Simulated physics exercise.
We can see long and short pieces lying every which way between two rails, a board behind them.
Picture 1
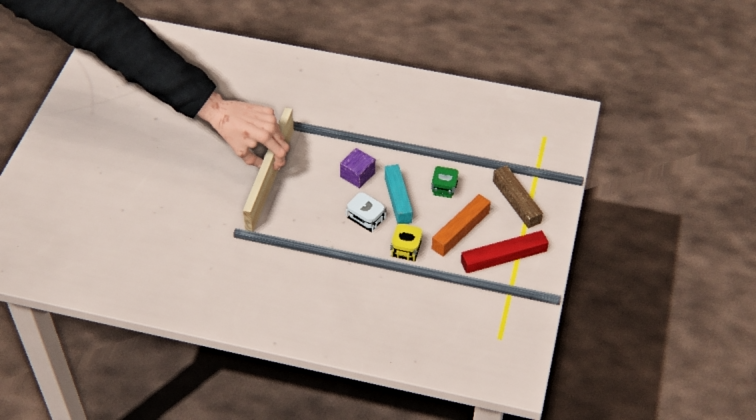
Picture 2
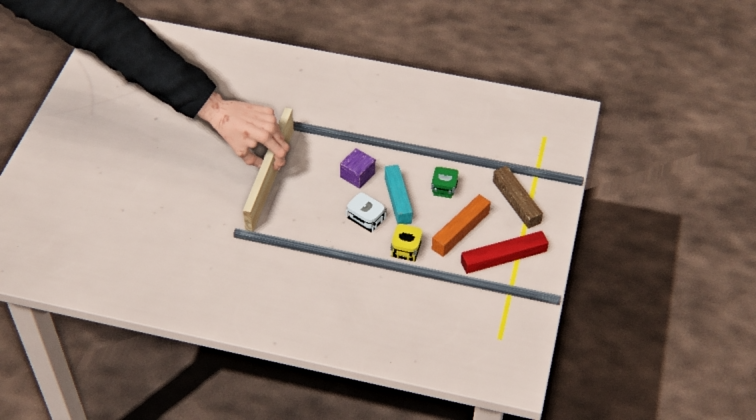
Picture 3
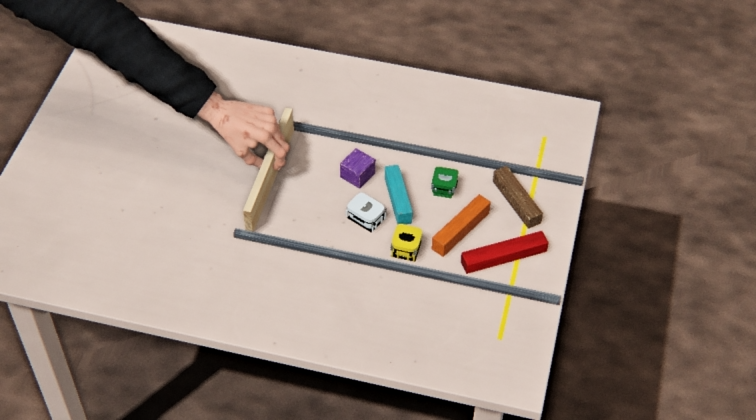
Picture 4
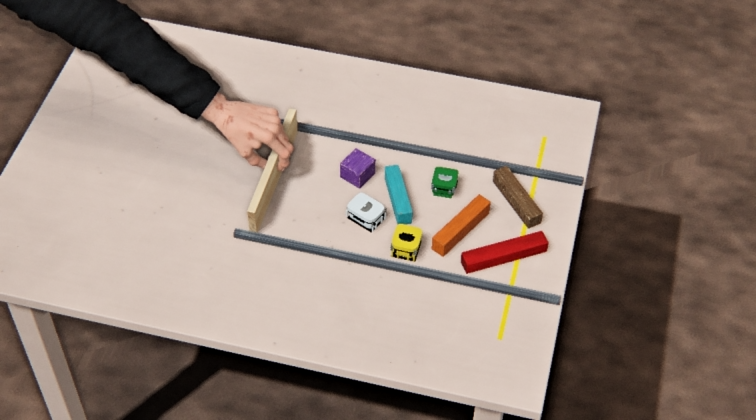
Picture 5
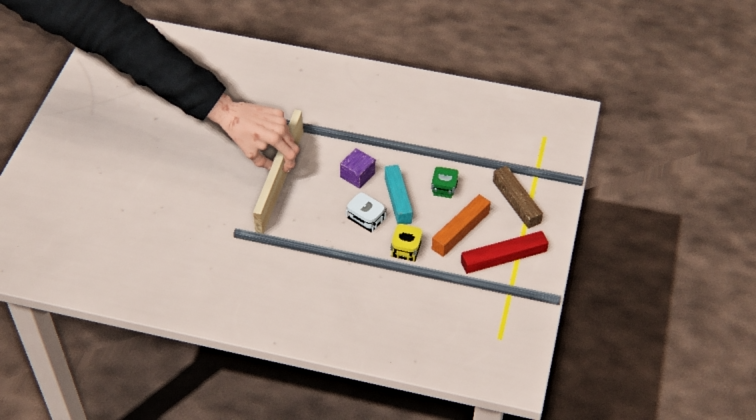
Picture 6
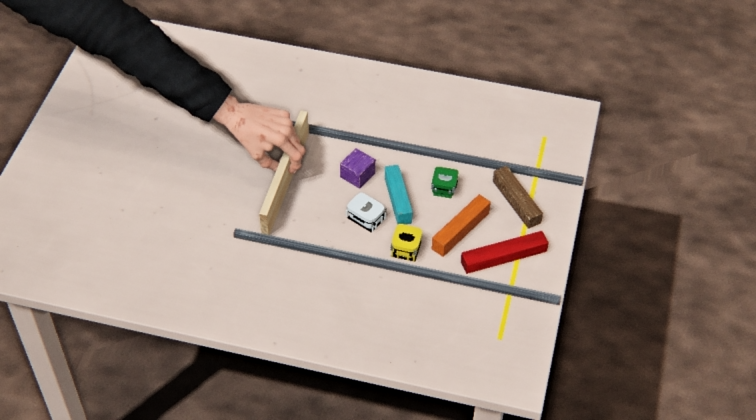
At first, a hand holds a pale board upright behind a scatter of colourful blocks, bars and small toy-like pieces lying between two dark rails, and nothing seems to move. Then the hand slides the board slightly to the right, toward the purple block, while the scattered pieces remain still.
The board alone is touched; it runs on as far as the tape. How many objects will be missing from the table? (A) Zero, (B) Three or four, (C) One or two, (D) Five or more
B, three or four.
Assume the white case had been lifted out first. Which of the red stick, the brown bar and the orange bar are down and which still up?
Result - red stick: Gone; brown bar: Up; orange bar: Gone.
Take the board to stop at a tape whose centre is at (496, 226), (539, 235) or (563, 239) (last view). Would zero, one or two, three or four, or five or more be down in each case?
Counts for the three tries are no fall at all, more than four and more than four.
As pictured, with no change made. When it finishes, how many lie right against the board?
Total: 3.
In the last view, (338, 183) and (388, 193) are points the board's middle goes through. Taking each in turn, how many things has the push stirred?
The counts are 1 and 4.
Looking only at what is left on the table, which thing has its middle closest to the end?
The turquoise bar is it.
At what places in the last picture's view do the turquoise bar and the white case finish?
Final positions - turquoise bar around (564, 220), white case around (538, 243).
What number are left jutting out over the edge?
0 in all.
Soon after, none off yet; brown bar at rest near (517, 197); red stick at rest near (505, 252); orange bar at rest near (461, 225).
In the end, the number that fall off is three or four; gone, green case, orange bar, red stick and brown bar.
